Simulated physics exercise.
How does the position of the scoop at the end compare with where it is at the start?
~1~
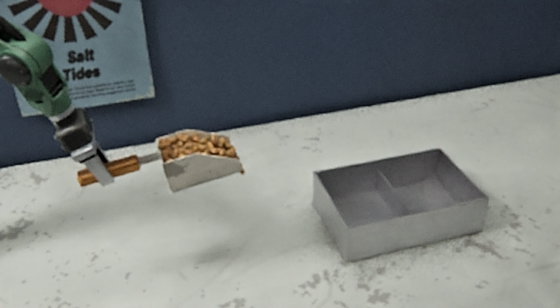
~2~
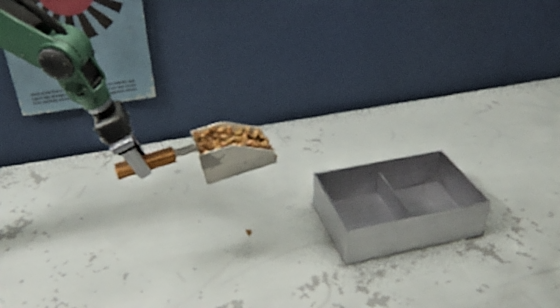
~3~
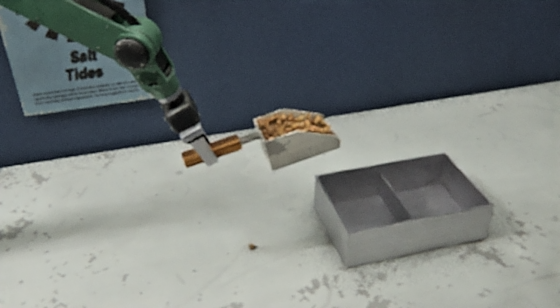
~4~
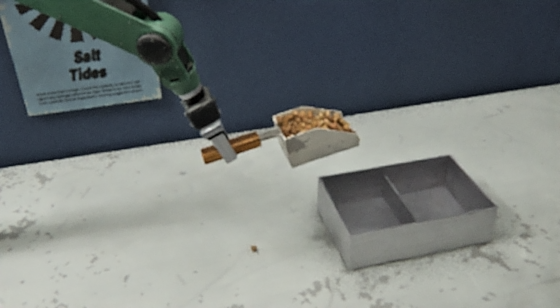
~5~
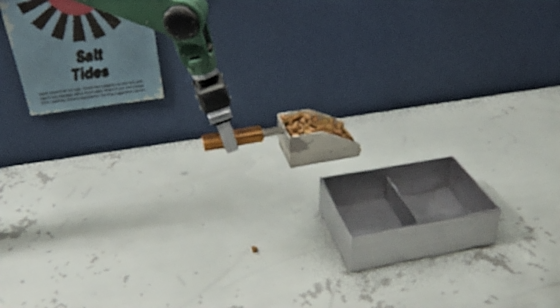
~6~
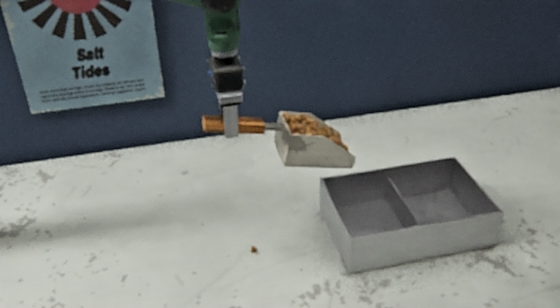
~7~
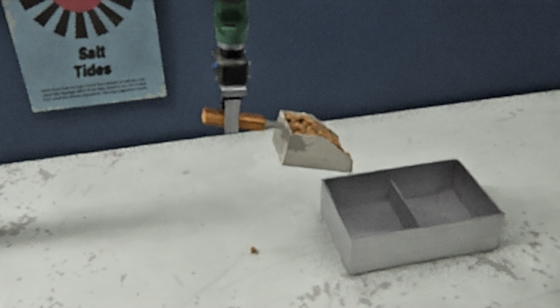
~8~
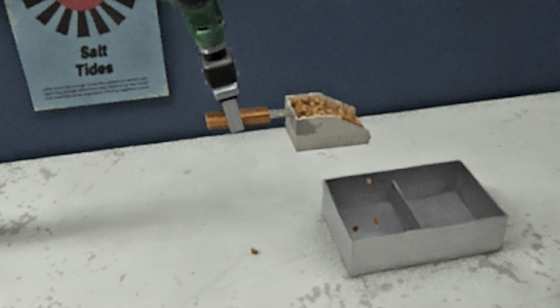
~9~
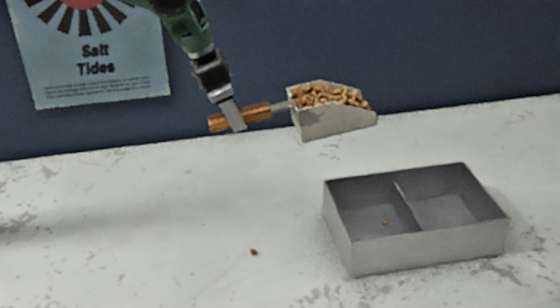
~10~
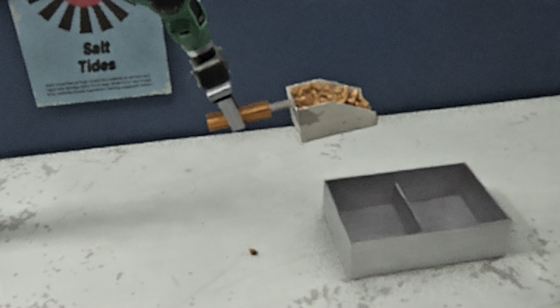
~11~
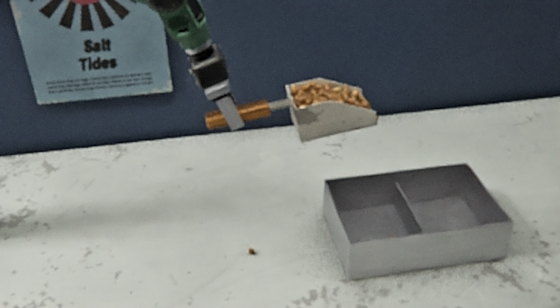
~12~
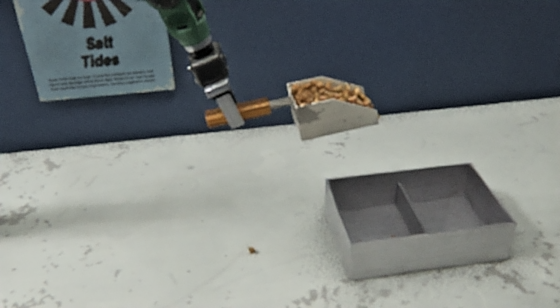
At the start the scoop is on the left side, well away from the box. By the end it is farther right and higher up, held above the box.
A green robot arm grips the orange-brown handle of a metal scoop heaped with tan beans, seen from slightly above a pale, worn table against a dark blue wall. A light blue poster hangs at the upper left, and an open grey box split by a cross wall stands at the right. The arm carries the scoop rightward, and one bean drops onto the table. Near the box the scoop tips forward, and a few beans fall into its left part. The scoop then rises, levels and tilts back, ending still, nearly full, above the box.
